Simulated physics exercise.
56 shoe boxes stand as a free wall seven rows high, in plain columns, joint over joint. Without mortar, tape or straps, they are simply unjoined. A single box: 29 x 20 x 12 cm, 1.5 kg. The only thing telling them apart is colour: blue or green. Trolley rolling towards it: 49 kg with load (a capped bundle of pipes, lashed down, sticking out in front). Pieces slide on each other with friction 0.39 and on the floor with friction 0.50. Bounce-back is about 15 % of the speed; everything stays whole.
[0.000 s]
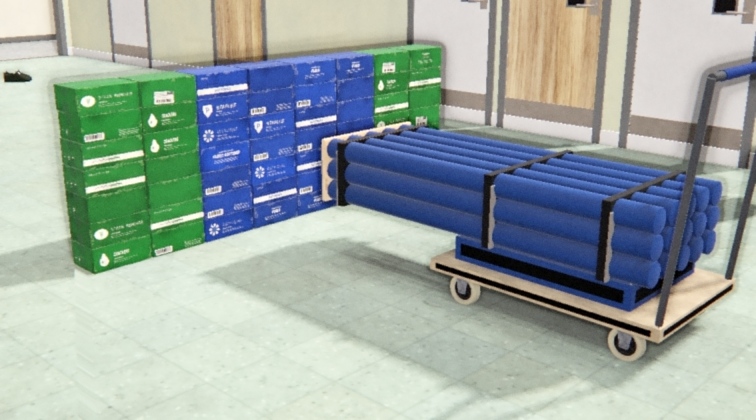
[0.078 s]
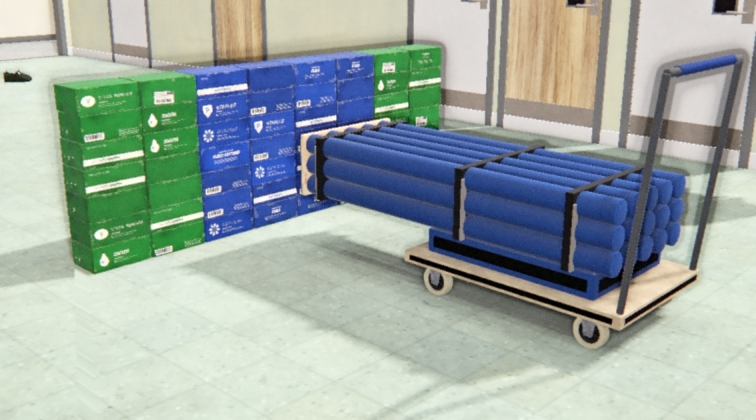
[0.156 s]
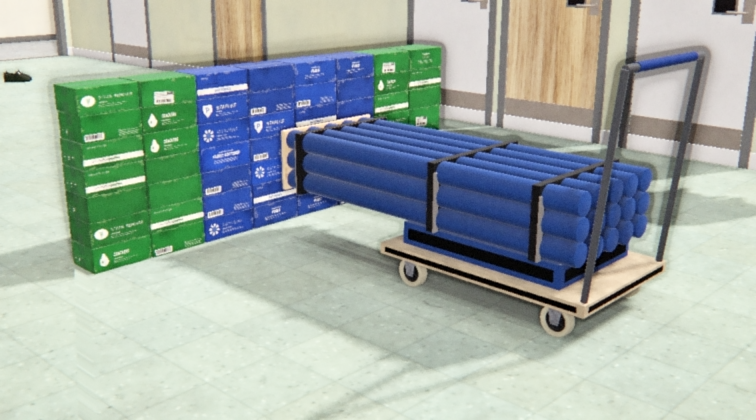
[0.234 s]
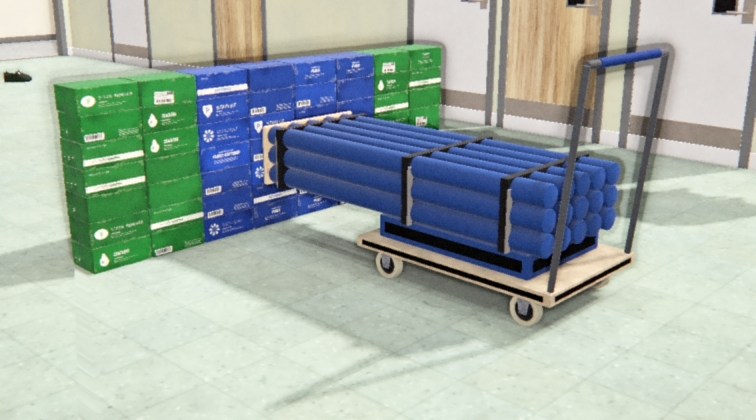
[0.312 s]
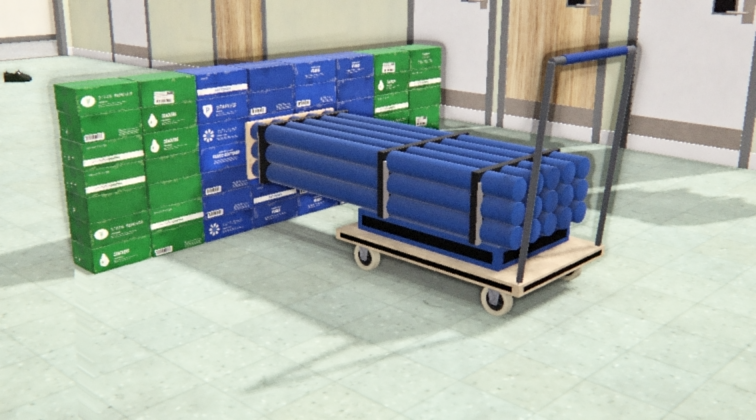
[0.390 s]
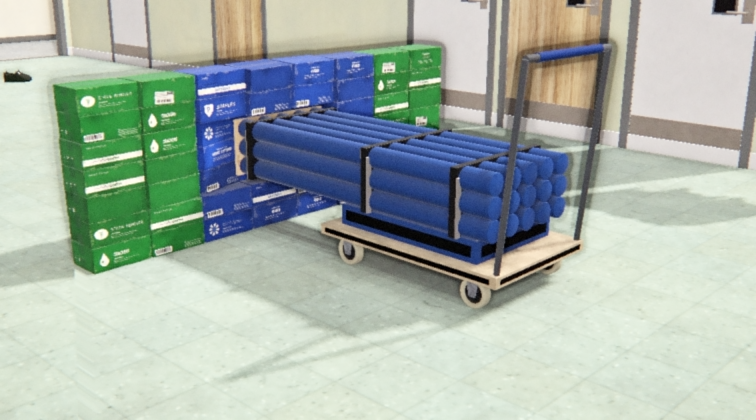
The footage shows a flat trolley carrying strapped blue pipes rolling leftward across a pale tiled floor towards a wall of stacked green and blue boxes, until the protruding pipe ends meet the blue section and slightly shift some boxes.
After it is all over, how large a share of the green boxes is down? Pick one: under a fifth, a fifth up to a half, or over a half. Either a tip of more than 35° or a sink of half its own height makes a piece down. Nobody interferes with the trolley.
Under a fifth.
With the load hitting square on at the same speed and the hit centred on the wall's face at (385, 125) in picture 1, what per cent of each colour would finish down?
For green it's 40 per cent, for blue 10 per cent.
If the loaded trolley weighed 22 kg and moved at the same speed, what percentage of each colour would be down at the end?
You'd get green at 0 and blue at 60 per cent down.
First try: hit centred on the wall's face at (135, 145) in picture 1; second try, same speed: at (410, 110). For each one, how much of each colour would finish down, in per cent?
You'd get green at 20 followed by 40, and blue at 0 followed by 0 percent.
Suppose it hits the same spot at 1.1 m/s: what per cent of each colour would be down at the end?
The green would finish 0 in a hundred down, the blue 60 in a hundred.
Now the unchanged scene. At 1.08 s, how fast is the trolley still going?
Close to 0.6 m/s at that moment.
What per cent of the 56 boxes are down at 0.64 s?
At that instant, 10 percent.
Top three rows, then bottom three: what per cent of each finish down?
From the top 30, from the bottom 20 per cent.
After 0.64 s, load 38 cm past the wall's line, still rolling; none of the 28 green boxes down (7 of 56 in all colours); top green box unmoved; top blue box leaning 30°, 7 cm lower.
After 1.08 s, load 79 cm past the wall's line, still rolling; none of the 28 green boxes down (14 of 56 in all colours); top green box unmoved; top blue box 14 cm lower.
At rest (2.1 s), load 93 cm past the wall's line, stopped; none of the 28 green boxes down (14 of 56 in all colours); top green box unmoved; top blue box 14 cm lower. That is 0 per cent. As the last picture would show them, middles, top green box near (415, 57), top blue box near (261, 89).
